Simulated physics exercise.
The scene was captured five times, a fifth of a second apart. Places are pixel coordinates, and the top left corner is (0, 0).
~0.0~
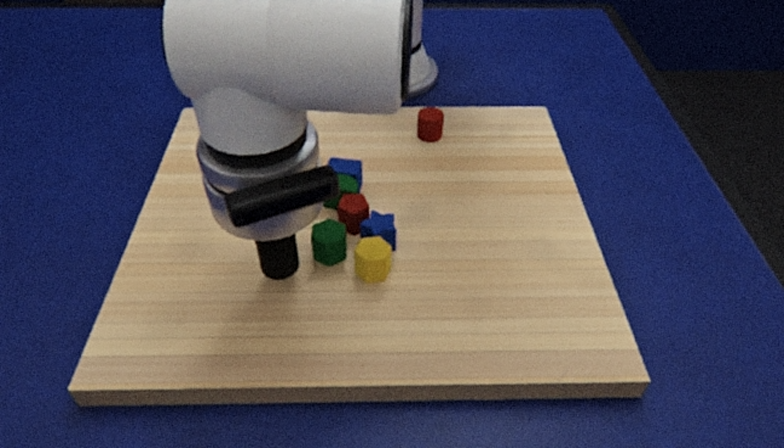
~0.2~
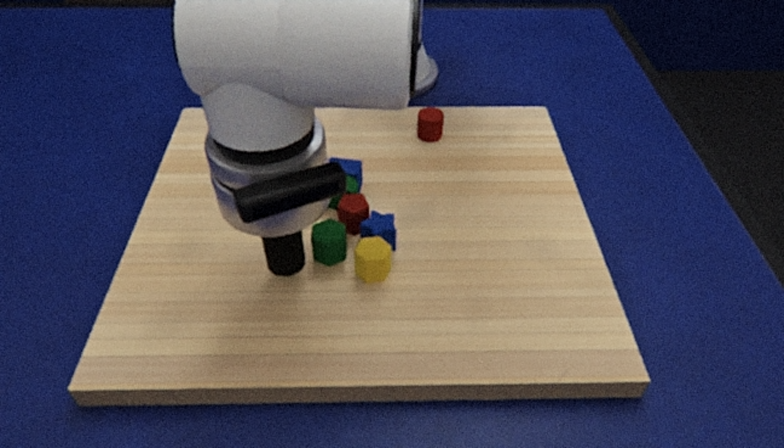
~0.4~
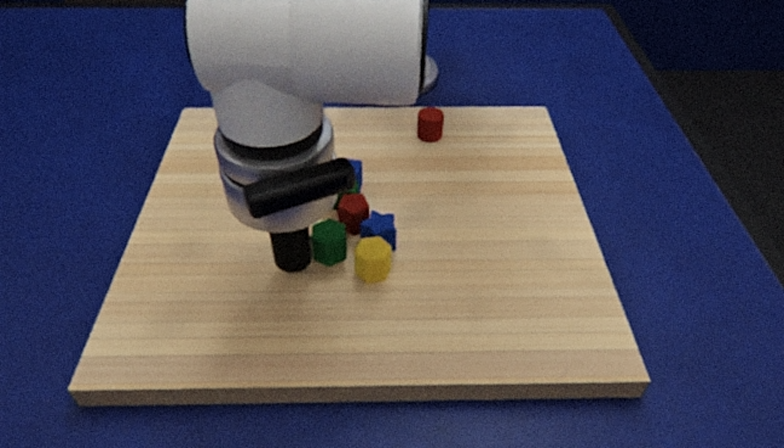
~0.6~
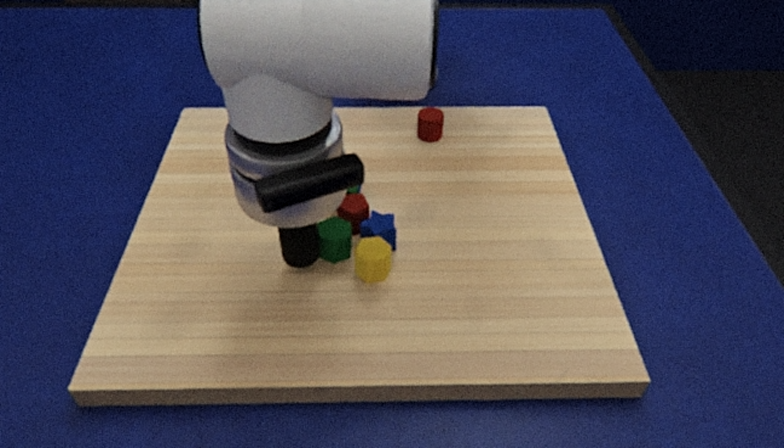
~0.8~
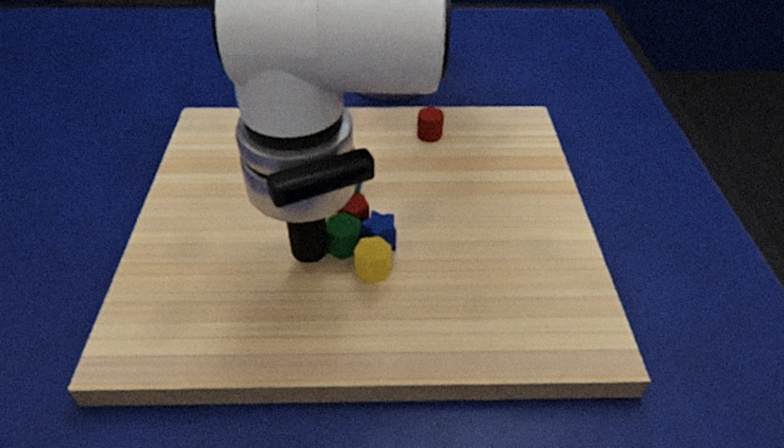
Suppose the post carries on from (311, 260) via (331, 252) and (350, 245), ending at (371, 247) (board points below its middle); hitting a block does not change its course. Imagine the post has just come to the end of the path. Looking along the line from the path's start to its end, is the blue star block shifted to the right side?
Yes.
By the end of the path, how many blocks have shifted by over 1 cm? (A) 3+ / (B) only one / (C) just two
The answer is A.
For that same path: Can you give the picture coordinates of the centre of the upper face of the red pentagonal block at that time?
I'd say the red pentagonal block ends with its top centre at (370, 194).
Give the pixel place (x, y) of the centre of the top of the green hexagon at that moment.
The middle of the upper face of the green hexagon will lie at about (398, 209) in the picture.
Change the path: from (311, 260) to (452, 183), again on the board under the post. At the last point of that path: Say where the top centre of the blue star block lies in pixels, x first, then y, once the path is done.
I'd say the blue star block ends with its top centre at (426, 226).
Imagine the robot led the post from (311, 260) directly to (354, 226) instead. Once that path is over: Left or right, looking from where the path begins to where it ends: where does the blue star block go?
Its shift is rightward.
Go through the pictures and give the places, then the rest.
The first frame shows post's lower end at (280, 266); green hexagon at (328, 230); red pentagonal block at (353, 202); yellow hexagon at (373, 248); blue star block at (380, 222).
The second frame shows post at (287, 263); blocks still.
The third frame shows post at (294, 259); blocks still.
The fourth frame shows post at (301, 254); green hexagon at (334, 228).
The fifth frame shows post at (310, 250); green hexagon at (342, 224); red pentagonal block at (353, 202); yellow hexagon at (373, 248); blue star block at (380, 222).
The first path, step by step. Halfway along, post at (340, 237); green hexagon at (373, 216), turned 20° clockwise; red pentagonal block at (368, 196), turned 45° anticlockwise; blue star block at (408, 222), turned 20° clockwise.
At the end, post at (371, 236); green hexagon at (398, 209); red pentagonal block at (370, 194), turned 50° anticlockwise; yellow hexagon still; blue star block at (426, 223), turned 65° clockwise.
